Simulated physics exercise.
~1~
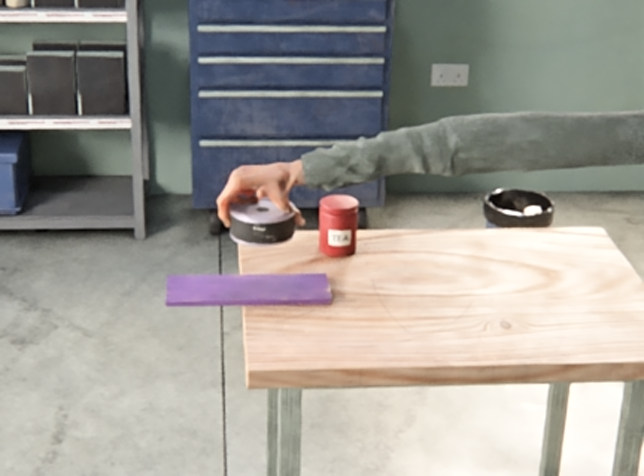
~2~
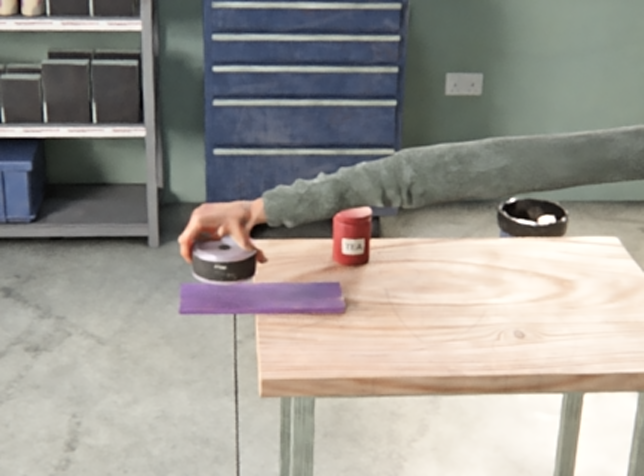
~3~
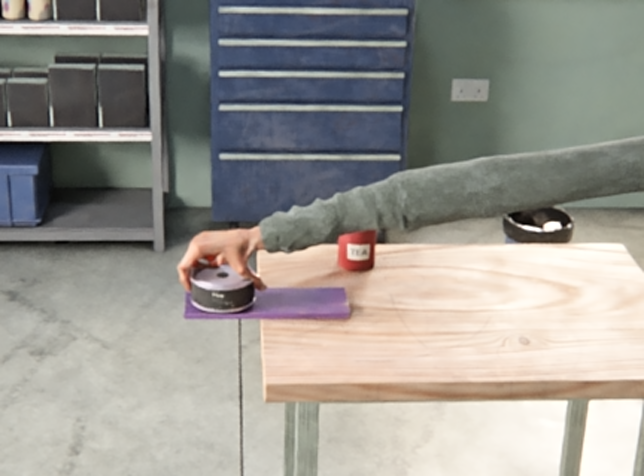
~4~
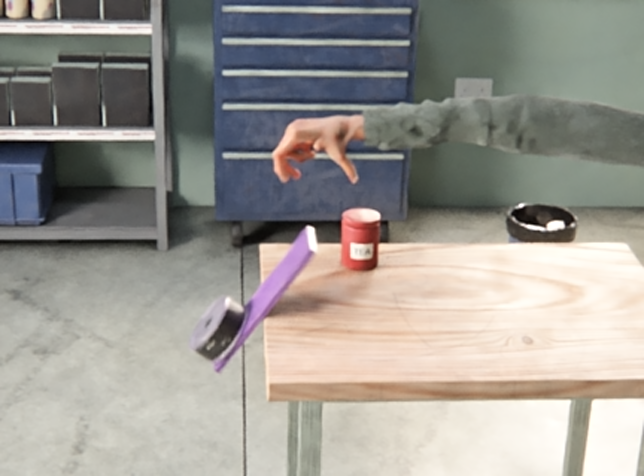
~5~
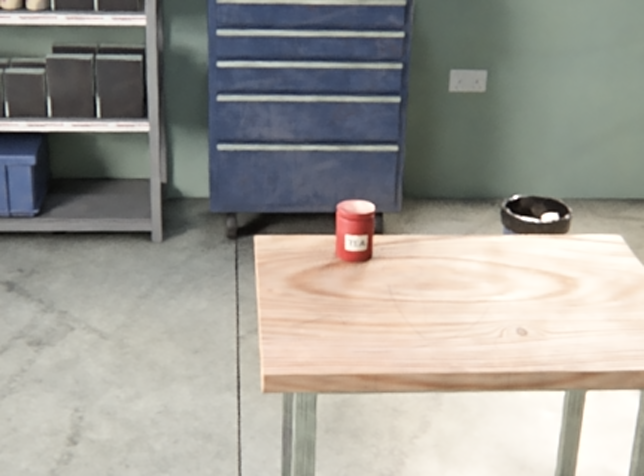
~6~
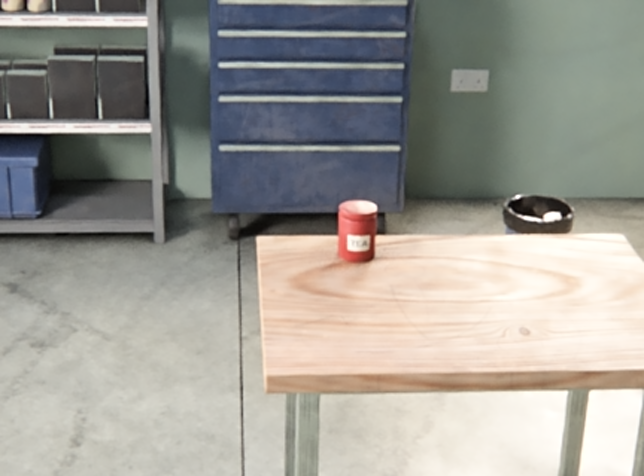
In a workshop, a hand lowering a black tub onto the overhanging purple board, both tipping off the table, red jar remaining.
